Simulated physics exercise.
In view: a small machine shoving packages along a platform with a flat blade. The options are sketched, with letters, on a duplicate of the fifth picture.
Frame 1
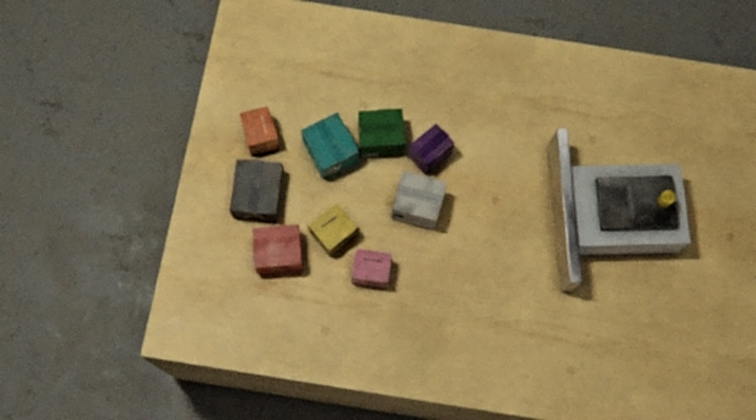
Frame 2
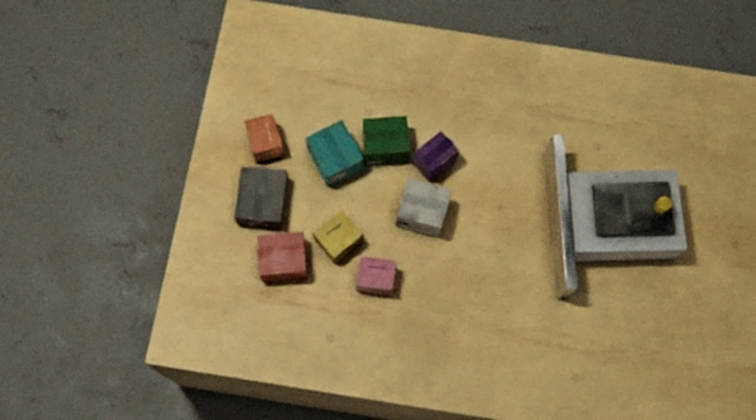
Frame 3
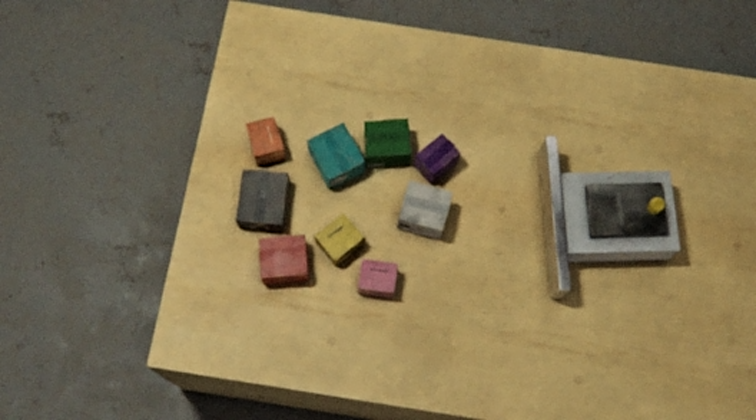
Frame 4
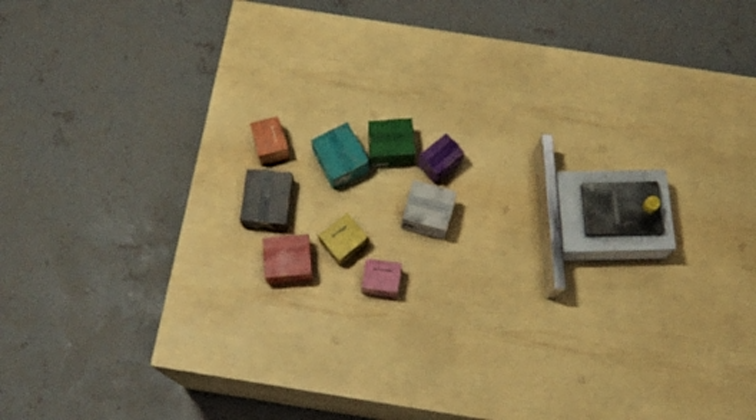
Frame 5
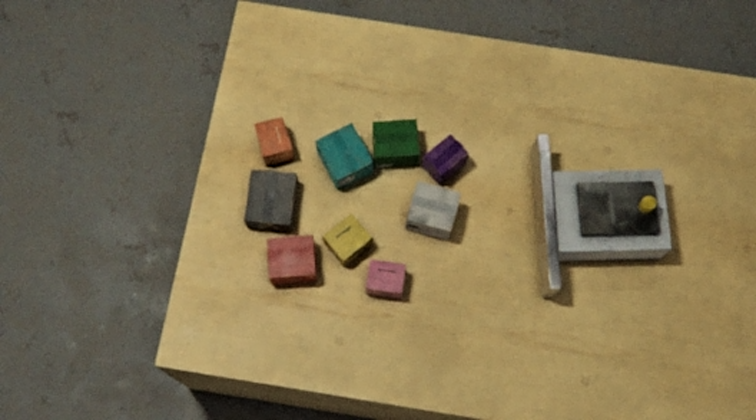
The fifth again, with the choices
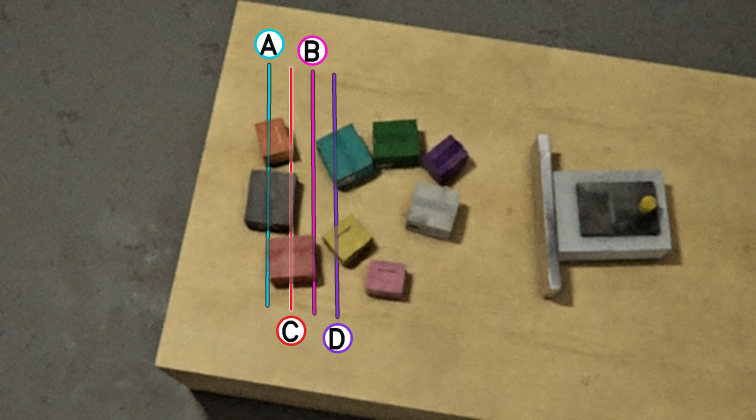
Small machine with a flat upright blade edging slightly left across a pale platform, a cluster of coloured boxes sitting undisturbed.
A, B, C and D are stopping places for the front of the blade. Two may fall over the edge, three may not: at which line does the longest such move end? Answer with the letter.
Up to line A.
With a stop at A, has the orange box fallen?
Yes.
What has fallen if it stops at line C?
The orange box.
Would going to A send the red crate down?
No.
On the copy, A at (268, 180); B at (313, 188); C at (291, 184); D at (336, 191).
On A. First, robot (510, 192); green box (390, 139); purple parcel (421, 167).
Then, robot (410, 177); orange box (246, 142); grey parcel (260, 205).
Finally, robot (332, 164); orange box over the edge; grey parcel (196, 206); one fallen.
By contrast, B is within the limit but short; C is within the limit but short; D is within the limit but short.
